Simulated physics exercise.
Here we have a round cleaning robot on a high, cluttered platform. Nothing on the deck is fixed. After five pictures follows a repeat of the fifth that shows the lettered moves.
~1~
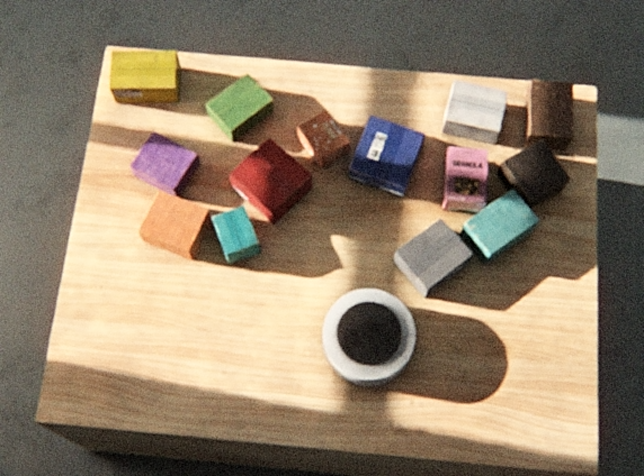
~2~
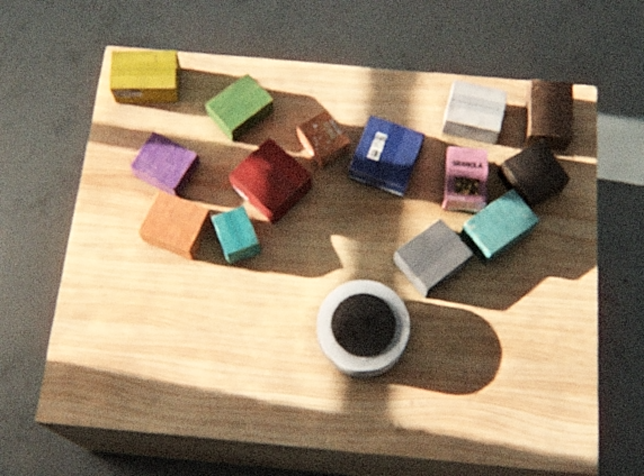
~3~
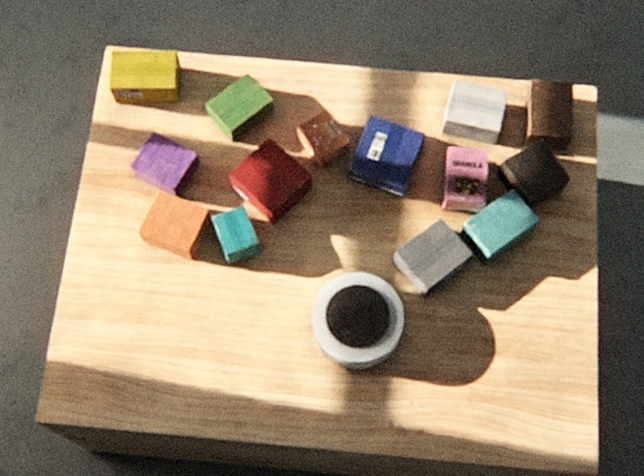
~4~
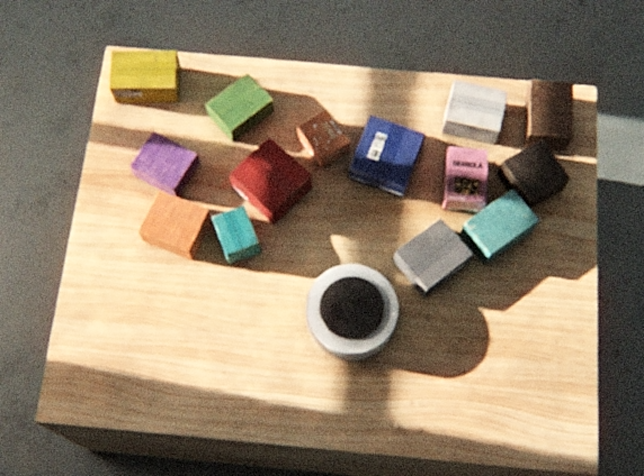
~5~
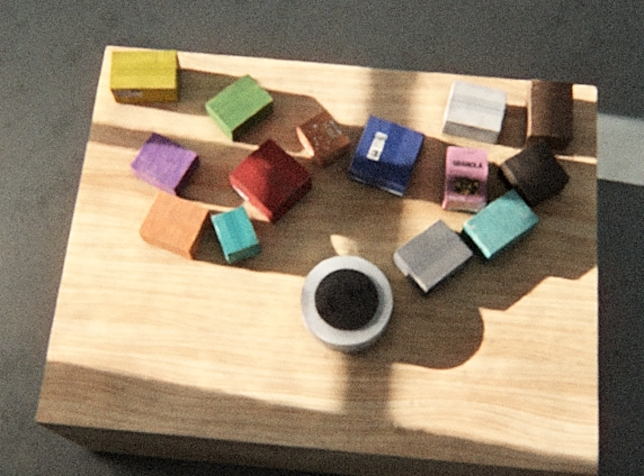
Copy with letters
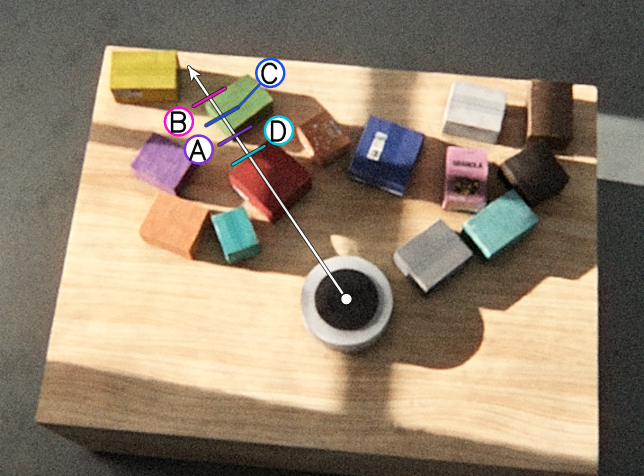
Round white robot with a dark top sliding slowly up and left across a wooden platform, past colourful blocks that stay still.
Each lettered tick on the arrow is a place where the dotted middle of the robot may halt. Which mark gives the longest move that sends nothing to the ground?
Stop at D.
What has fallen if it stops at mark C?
The green crate goes over.
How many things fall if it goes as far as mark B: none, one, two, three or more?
Two.
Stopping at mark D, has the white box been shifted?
By then, no.
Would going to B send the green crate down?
By then, yes.
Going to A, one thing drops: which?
The green crate.
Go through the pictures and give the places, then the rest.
In the first picture, orange crate (175, 225); green crate (241, 108); blue parcel (386, 157).
In the second picture, robot (363, 329); red box (272, 180).
In the third picture, robot (357, 321); purple crate (166, 165).
In the fourth picture, robot (351, 312); white box (474, 112).
In the fifth picture, robot (346, 304); brown crate (548, 115); turquoise box (237, 235); orange box (324, 140).
On the marked copy, A at (235, 136); B at (209, 97); C at (222, 116); D at (249, 155); the arrow from (346, 299) to (189, 67); the white dot at (346, 299).
Following D. Soon after the start, robot (310, 250); yellow parcel (146, 77); brown crate (548, 115).
Later, robot (275, 199); green crate (236, 97); orange crate (170, 226).
In the end, robot (250, 163); green crate (224, 60); red box (225, 103); nothing has fallen.
As for the rest, A drops the green crate; B drops the green crate and red box; C drops the green crate.
